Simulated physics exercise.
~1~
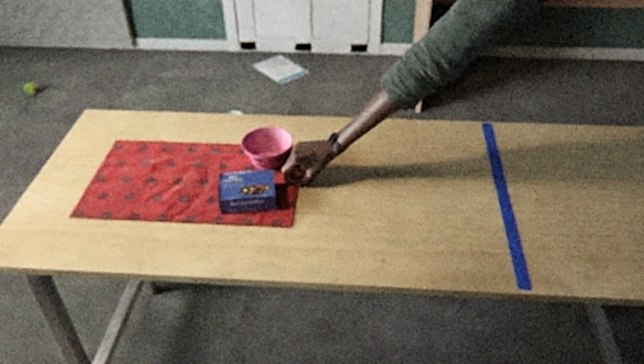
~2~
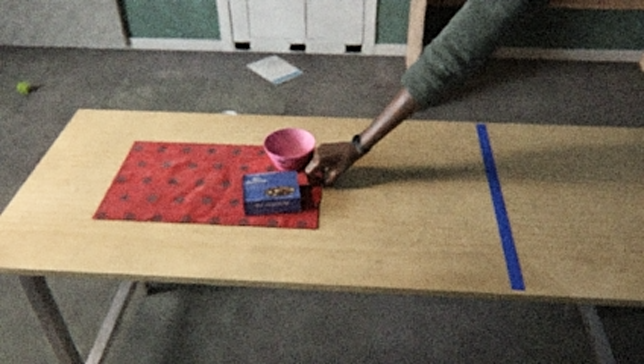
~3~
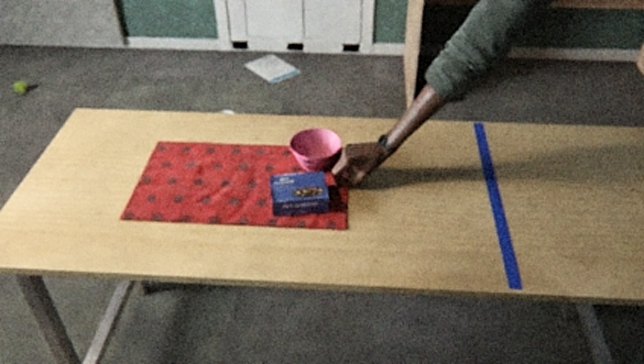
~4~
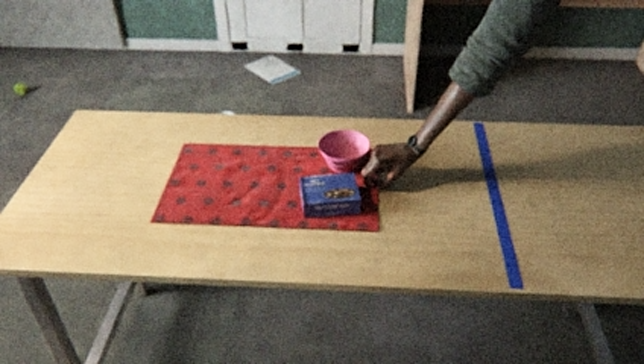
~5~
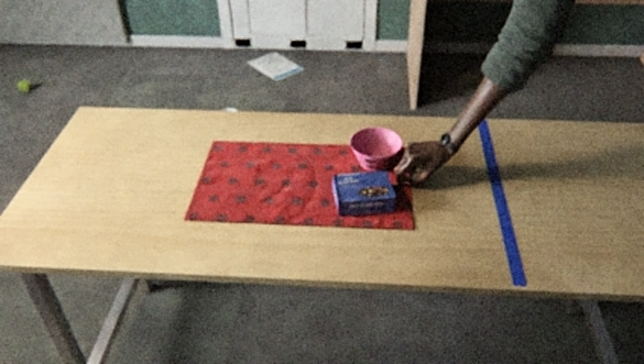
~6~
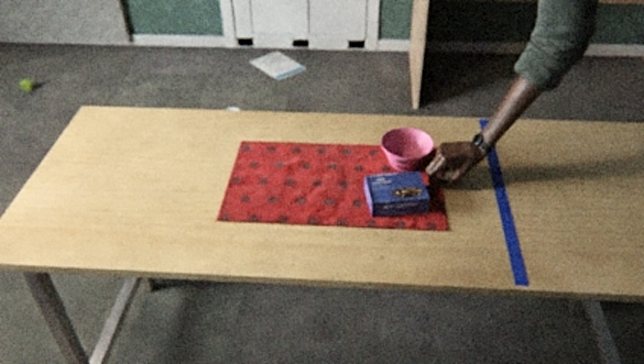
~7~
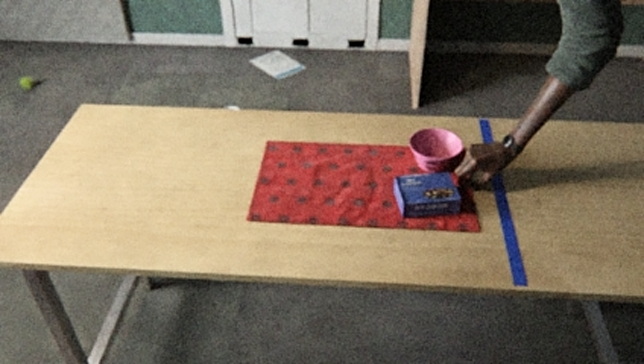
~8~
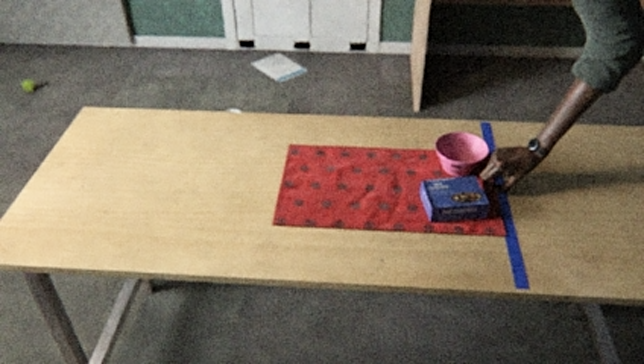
At the start, a red patterned cloth lies on the left part of a wooden table, with a pink bowl and a small blue box resting near its right end. A hand reaching in from the upper right grips the cloth's right edge beside them. The hand pulls the cloth steadily to the right, and the bowl and box ride along with it, keeping their places. The cloth draws closer and closer to a strip of blue tape across the table. Finally, its right edge reaches the tape, with the bowl and box still upright on the cloth.
